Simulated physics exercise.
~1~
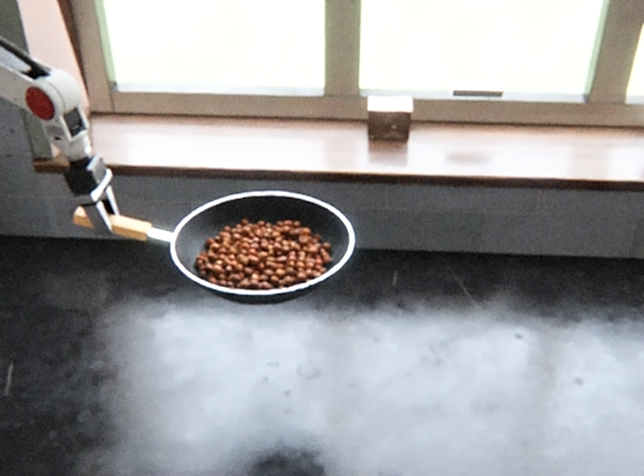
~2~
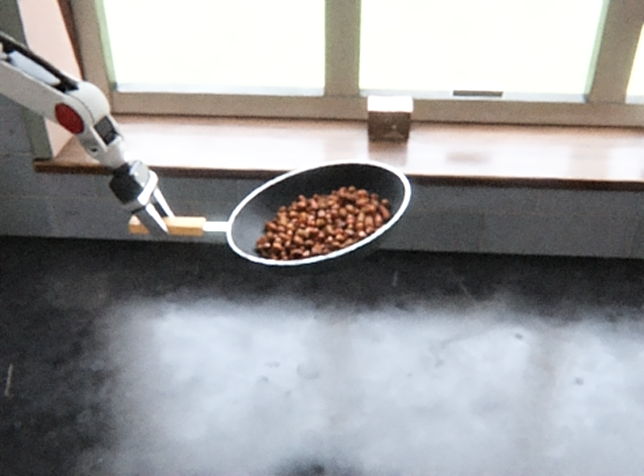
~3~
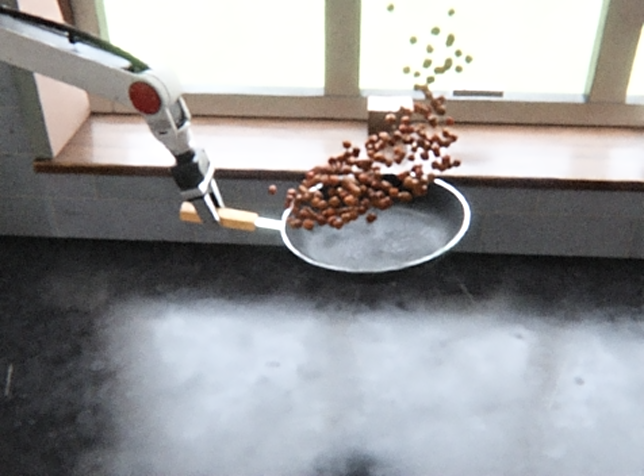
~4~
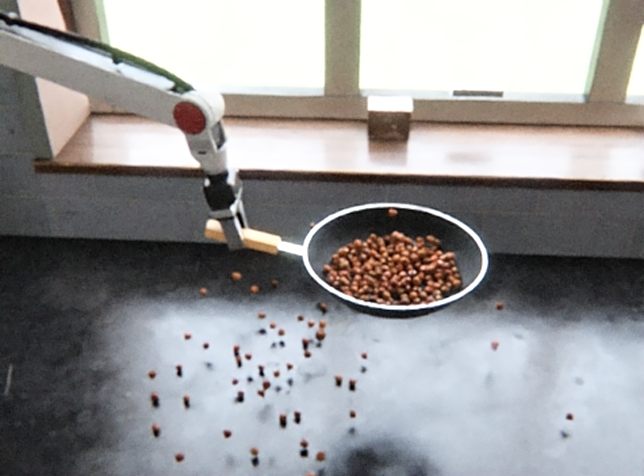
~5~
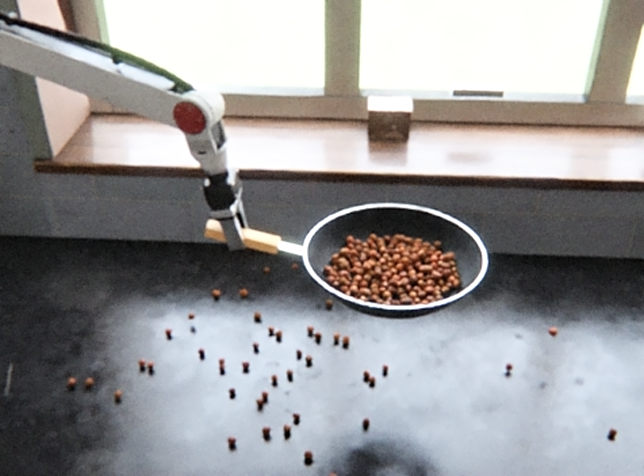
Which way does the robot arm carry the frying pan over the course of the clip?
The arm carries the frying pan to the right, as the viewer sees it.
